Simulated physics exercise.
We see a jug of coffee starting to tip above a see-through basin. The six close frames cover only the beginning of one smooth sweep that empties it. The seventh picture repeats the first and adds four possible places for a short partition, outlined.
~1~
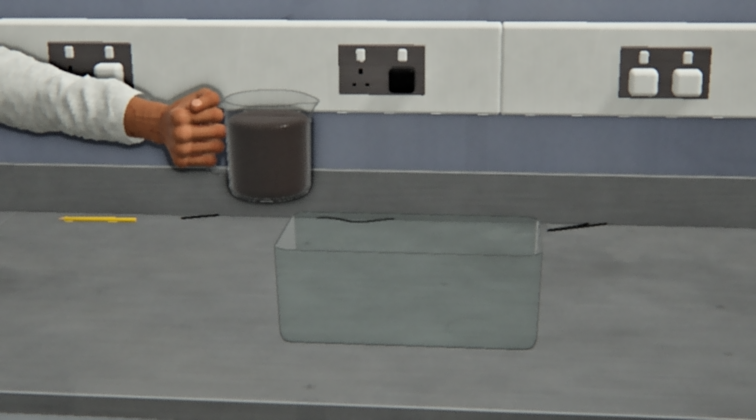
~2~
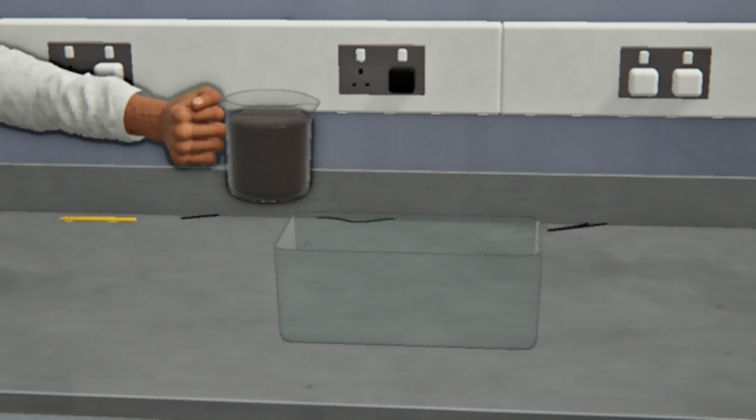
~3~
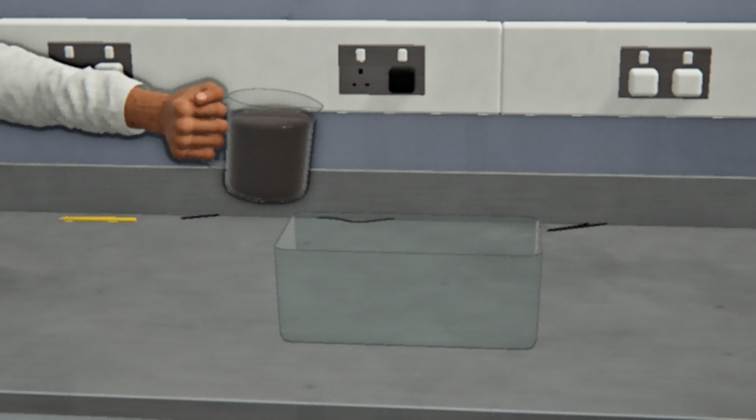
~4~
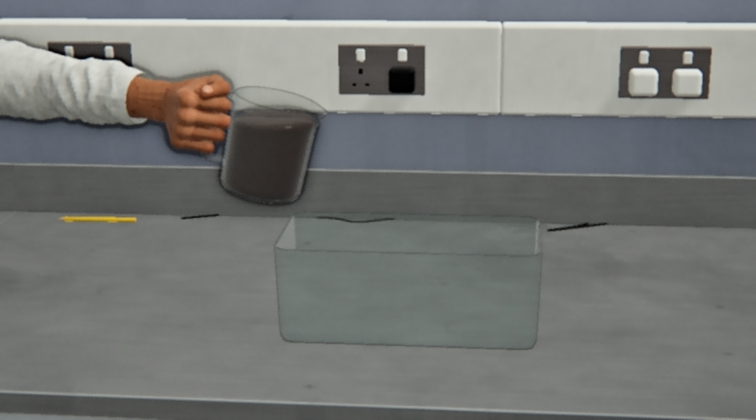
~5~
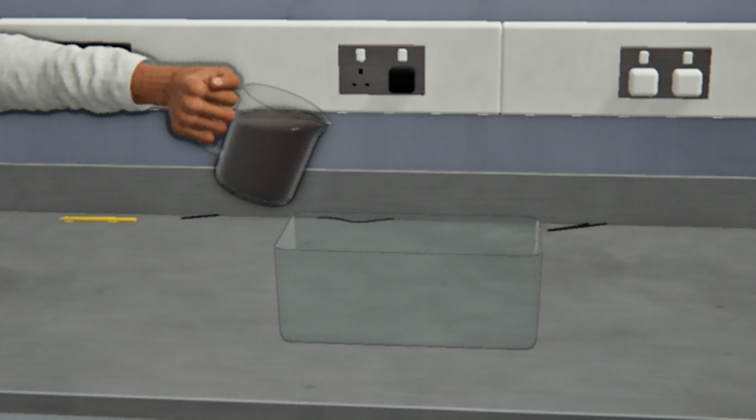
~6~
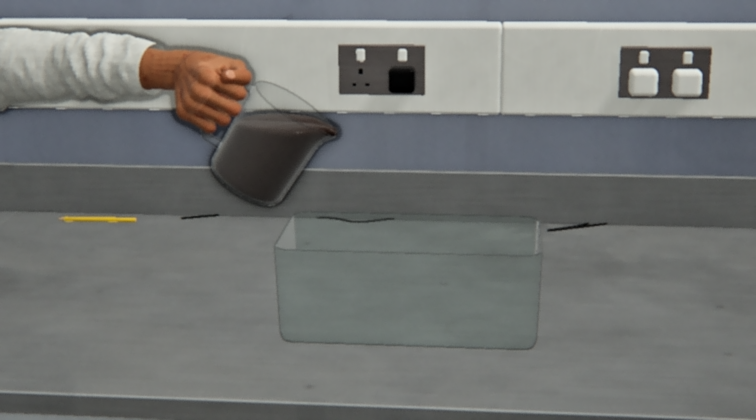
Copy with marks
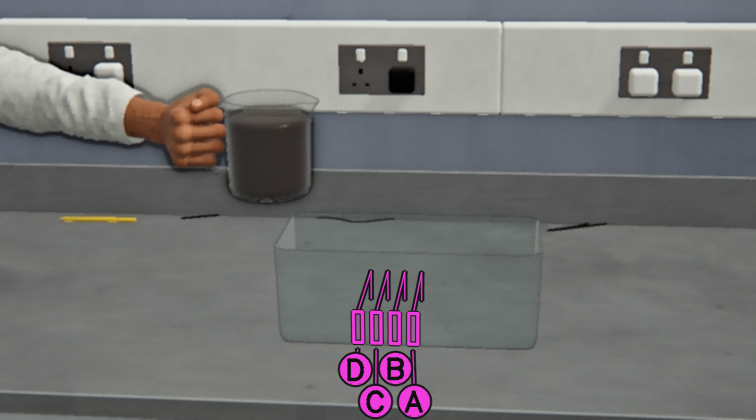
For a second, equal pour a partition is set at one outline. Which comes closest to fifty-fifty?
Best: C.
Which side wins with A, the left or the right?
More ends on the left.
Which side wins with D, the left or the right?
The right side.
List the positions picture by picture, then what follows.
In the first picture, upright, lip at (317, 101); basin from (280, 339) to (537, 348); nothing has left yet.
In the second picture, upright, lip at (319, 102); nothing has left yet.
In the third picture, tipped about 6°, lip at (322, 106); nothing has left yet.
In the fourth picture, tipped about 13°, lip at (326, 113); nothing has left yet.
In the fifth picture, tipped about 22°, lip at (331, 123); nothing has left yet.
In the sixth picture, tipped about 33°, lip at (334, 135); coffee is over the lip, down to (334, 135).
On the marked copy, A at (412, 350); B at (394, 350); C at (376, 349); D at (357, 349).
With A, about 93 % ends left of the wall and 5 % right of it.
With B, about 85 % ends left of the wall and 14 % right of it.
With C, about 47 % ends left of the wall and 53 % right of it.
With D, about 14 % ends left of the wall and 86 % right of it.
